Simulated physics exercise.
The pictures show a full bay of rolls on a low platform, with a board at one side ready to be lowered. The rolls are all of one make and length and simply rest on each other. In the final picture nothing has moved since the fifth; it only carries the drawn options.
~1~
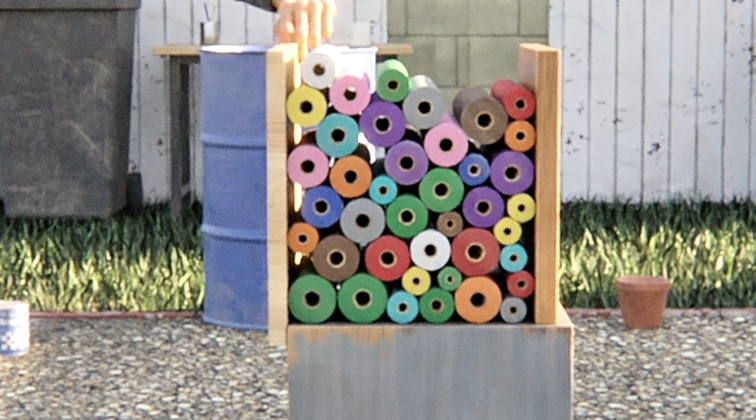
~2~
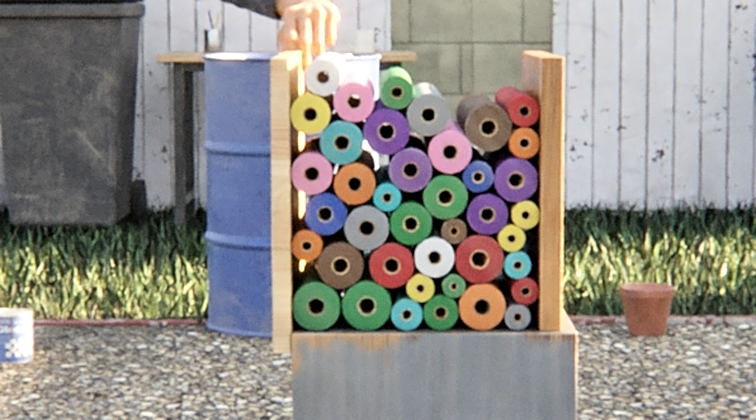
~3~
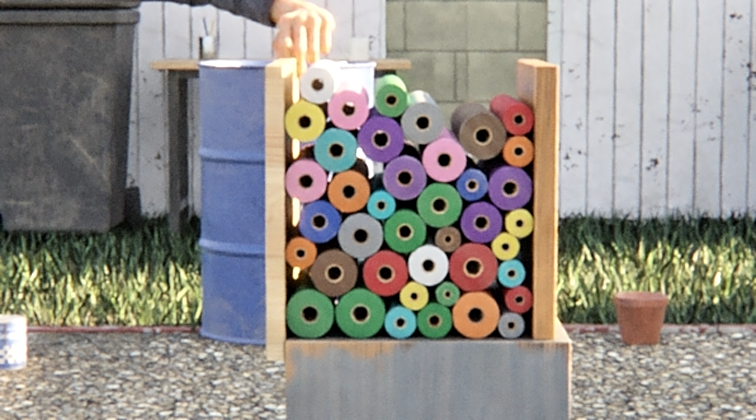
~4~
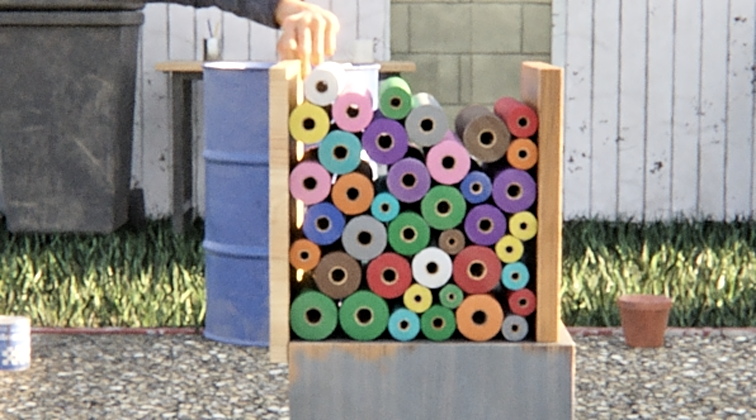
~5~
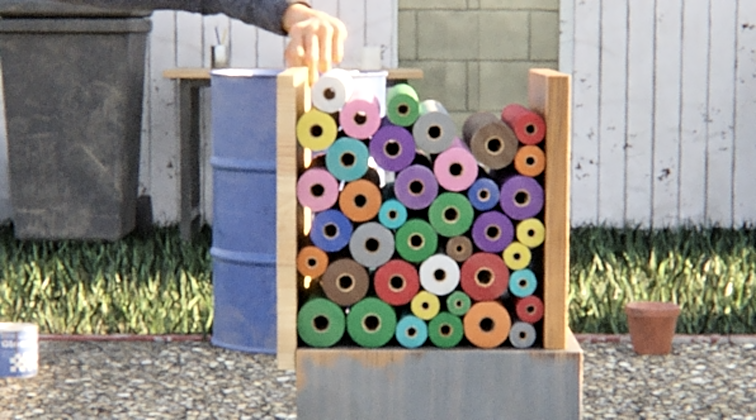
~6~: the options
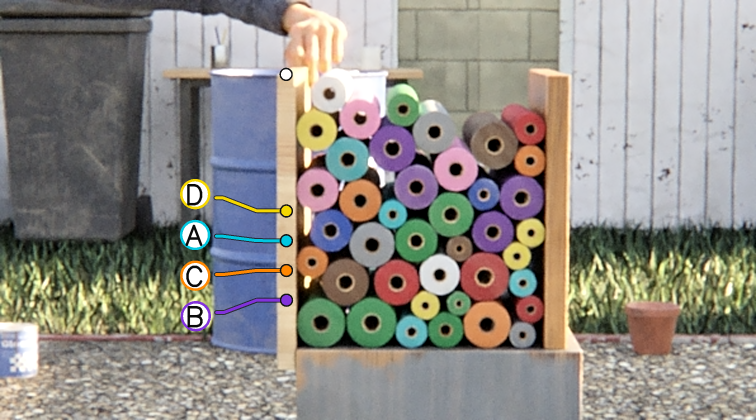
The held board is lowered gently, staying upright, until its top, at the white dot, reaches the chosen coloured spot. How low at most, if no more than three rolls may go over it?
Slide it to D.
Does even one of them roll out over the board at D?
Yes.
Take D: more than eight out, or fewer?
Fewer than eight.
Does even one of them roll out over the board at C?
Yes, at C.
On the copy, A at (286, 241); B at (286, 300); C at (286, 271); D at (286, 211); the white dot at (286, 74).
On D. First, top of the board (296, 136).
Then, top of the board (296, 207).
Finally, top of the board (296, 210), two out over the board.
By contrast, A more than three out over the board; B more than three out over the board; C more than three out over the board.
